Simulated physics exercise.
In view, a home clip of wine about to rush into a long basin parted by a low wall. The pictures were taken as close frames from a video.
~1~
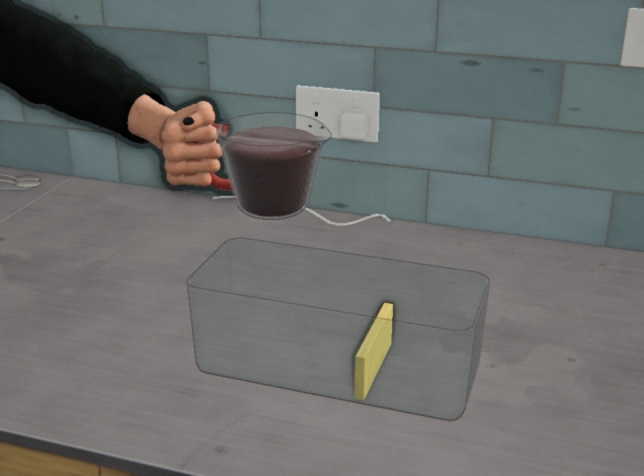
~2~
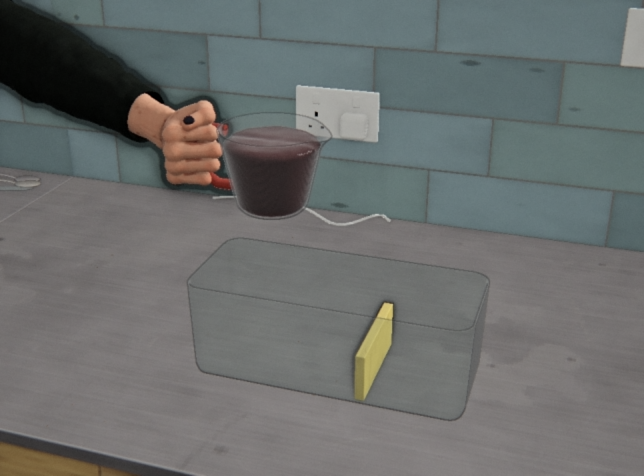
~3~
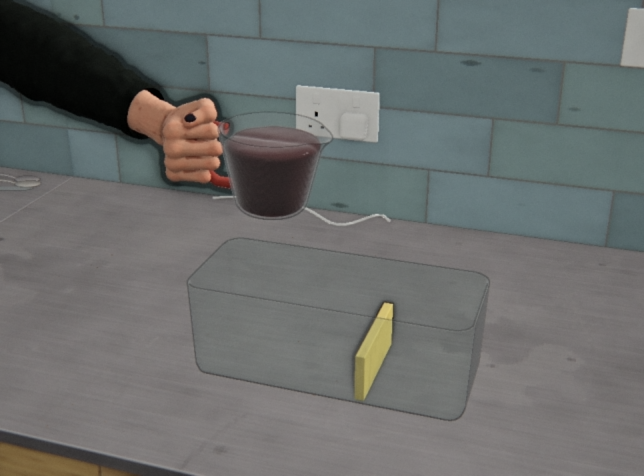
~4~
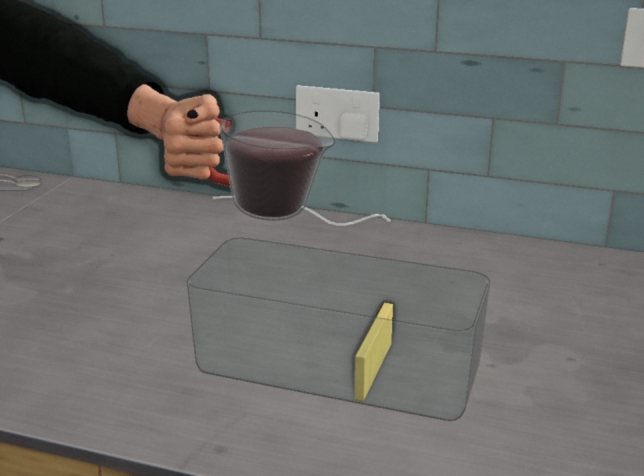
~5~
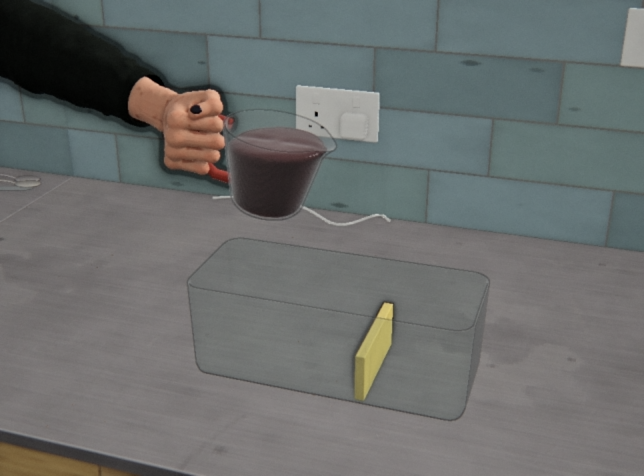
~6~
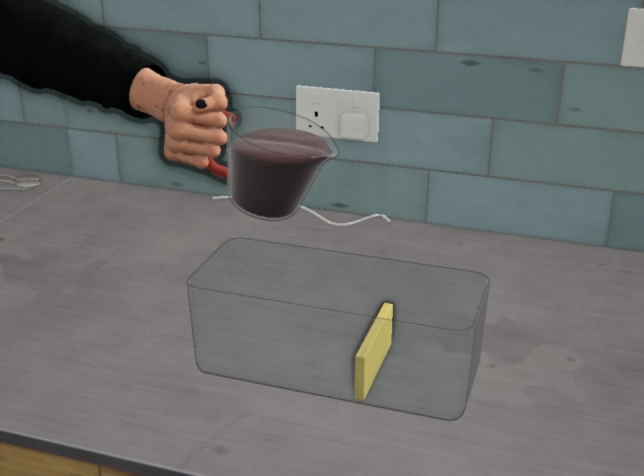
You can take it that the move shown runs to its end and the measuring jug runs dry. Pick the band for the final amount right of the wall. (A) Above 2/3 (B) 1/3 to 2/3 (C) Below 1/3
B.
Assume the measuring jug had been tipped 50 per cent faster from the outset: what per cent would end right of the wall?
Roughly 40 in a hundred.
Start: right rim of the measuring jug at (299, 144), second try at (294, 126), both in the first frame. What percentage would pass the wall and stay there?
0 % and 5 %.
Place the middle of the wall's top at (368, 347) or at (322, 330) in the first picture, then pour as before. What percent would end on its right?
About 70 per cent, then about 95 per cent.
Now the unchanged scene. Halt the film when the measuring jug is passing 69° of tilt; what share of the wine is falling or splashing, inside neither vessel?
Roughly 25 per cent.
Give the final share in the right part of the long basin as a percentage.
Around 55 percent.
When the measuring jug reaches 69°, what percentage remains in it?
Roughly 55 percent.
A moment on, the measuring jug is tipped part way and 57 per cent is still to pour, 2 is left of the wall and 17 right of it.
Next, the measuring jug is tipped right over and 6 per cent is still to pour, 30 is left of the wall and 56 right of it.
Then the measuring jug is tipped right over and 0 per cent is still to pour, 43 is left of the wall and 56 right of it.
Later the measuring jug is tipped right over and 0 per cent is still to pour, 43 is left of the wall and 56 right of it.
In the end 43 per cent lies left of the wall, 56 right of it and 1 outside.
